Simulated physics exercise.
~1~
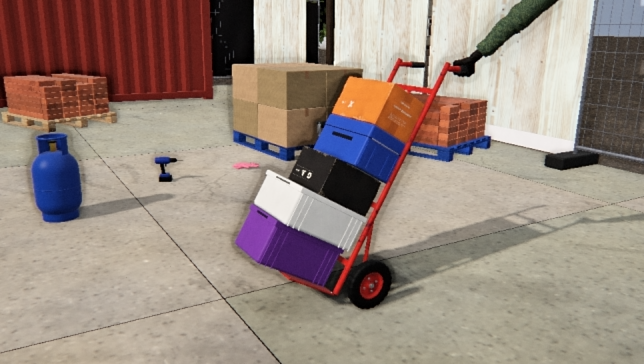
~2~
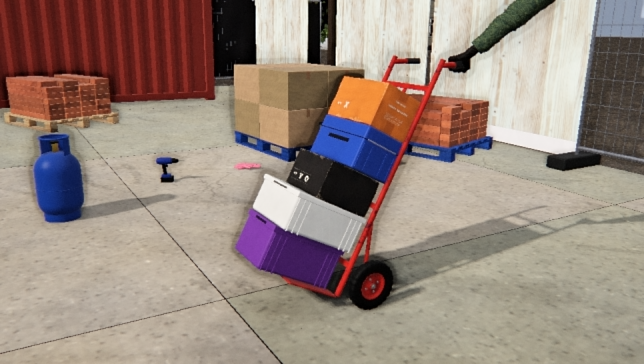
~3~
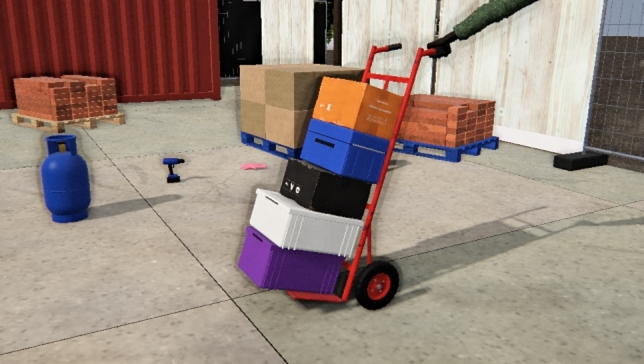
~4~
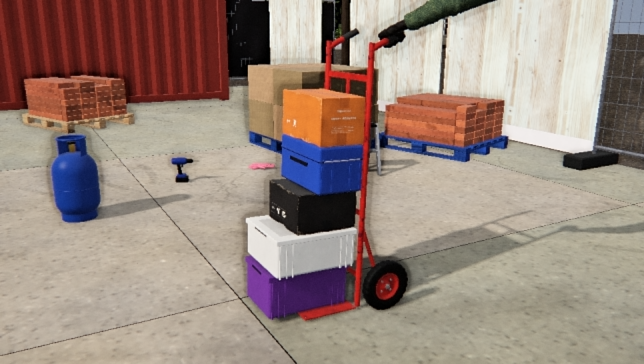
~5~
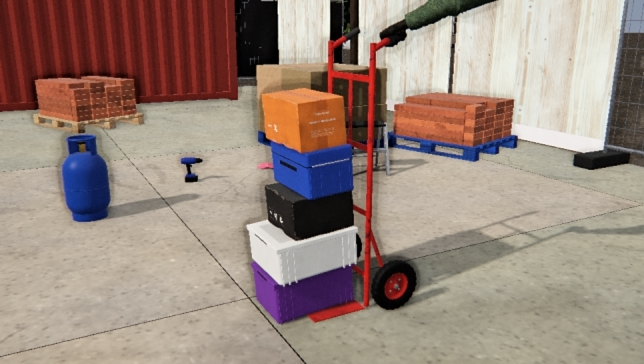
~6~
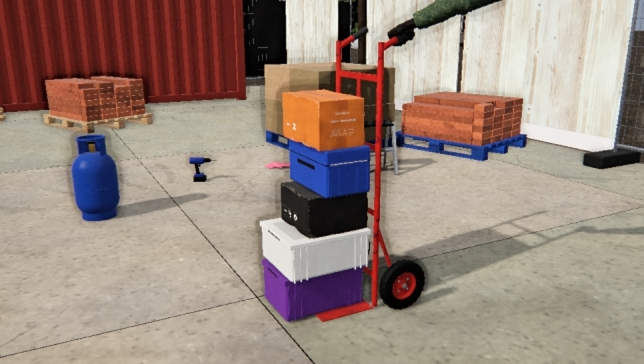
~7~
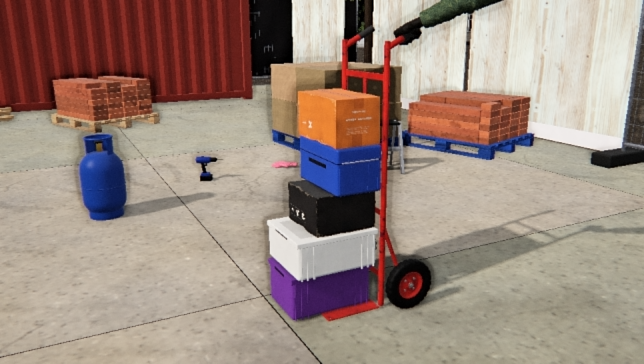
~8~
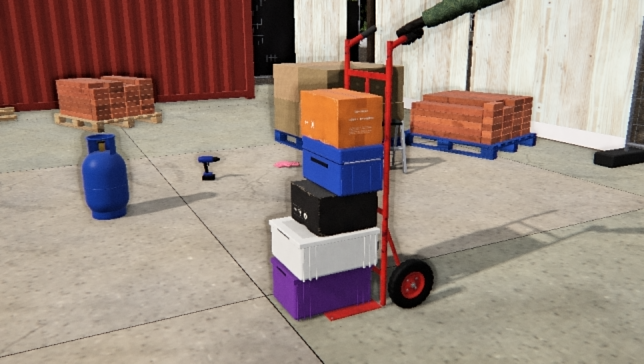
A red hand truck stacked with five boxes and crates was tipped back, and a gloved hand on its handle swung it upright. The untied stack rocked slightly as it came up, then settled, with everything still piled in place.
